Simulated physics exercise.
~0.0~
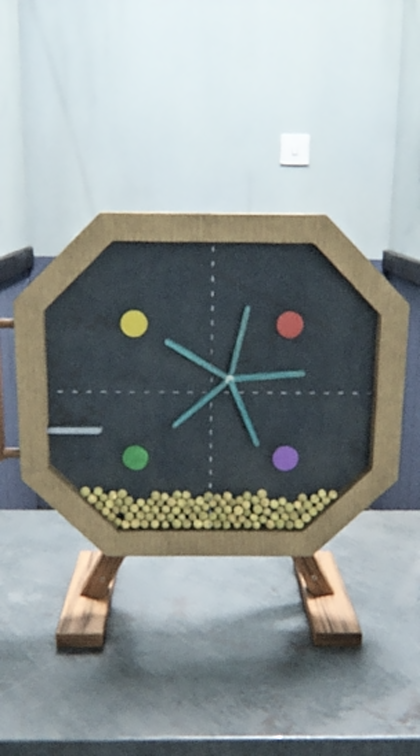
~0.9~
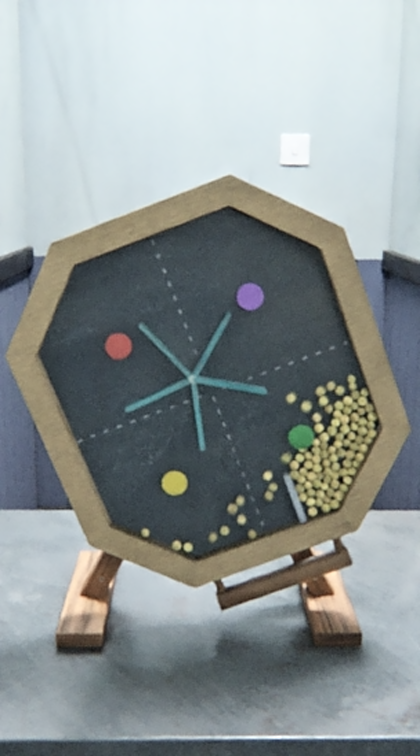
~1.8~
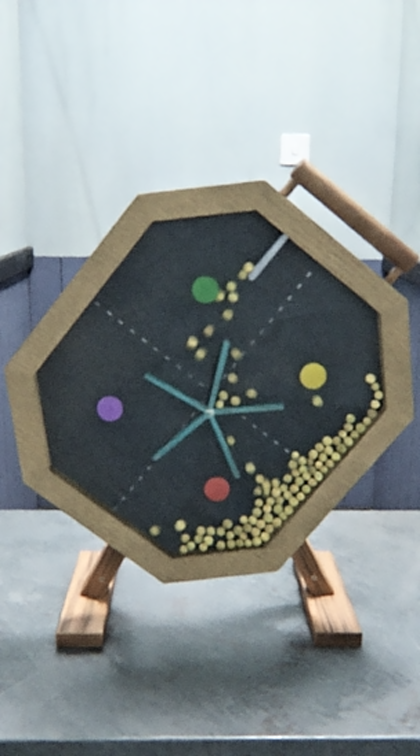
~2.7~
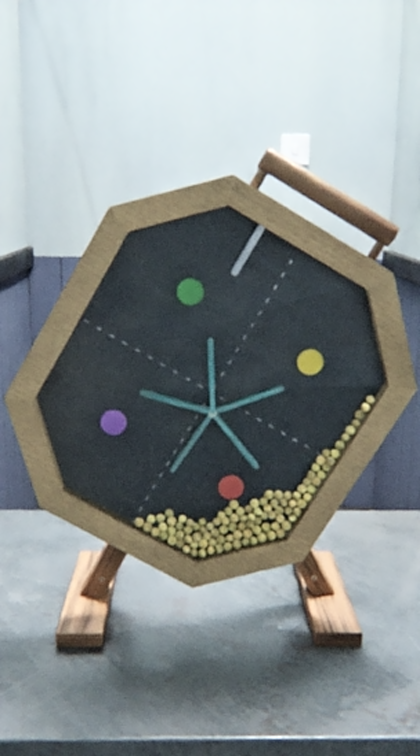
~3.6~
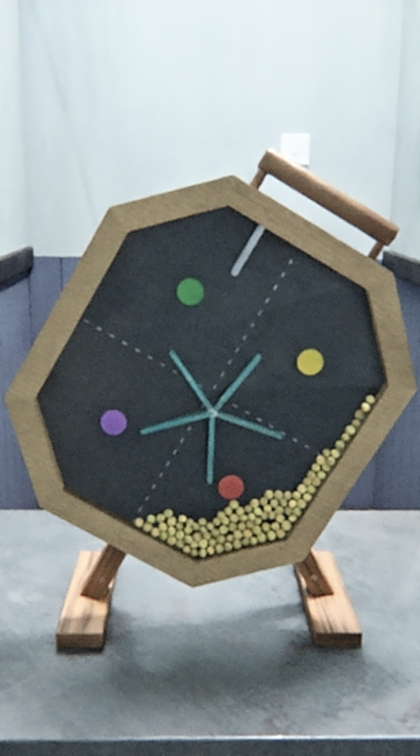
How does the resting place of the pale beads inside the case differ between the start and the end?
At the start they lie in a level layer along the bottom of the case. At the end their heap sits further right and a little higher overall, sloping from the bottom up the lower right side.
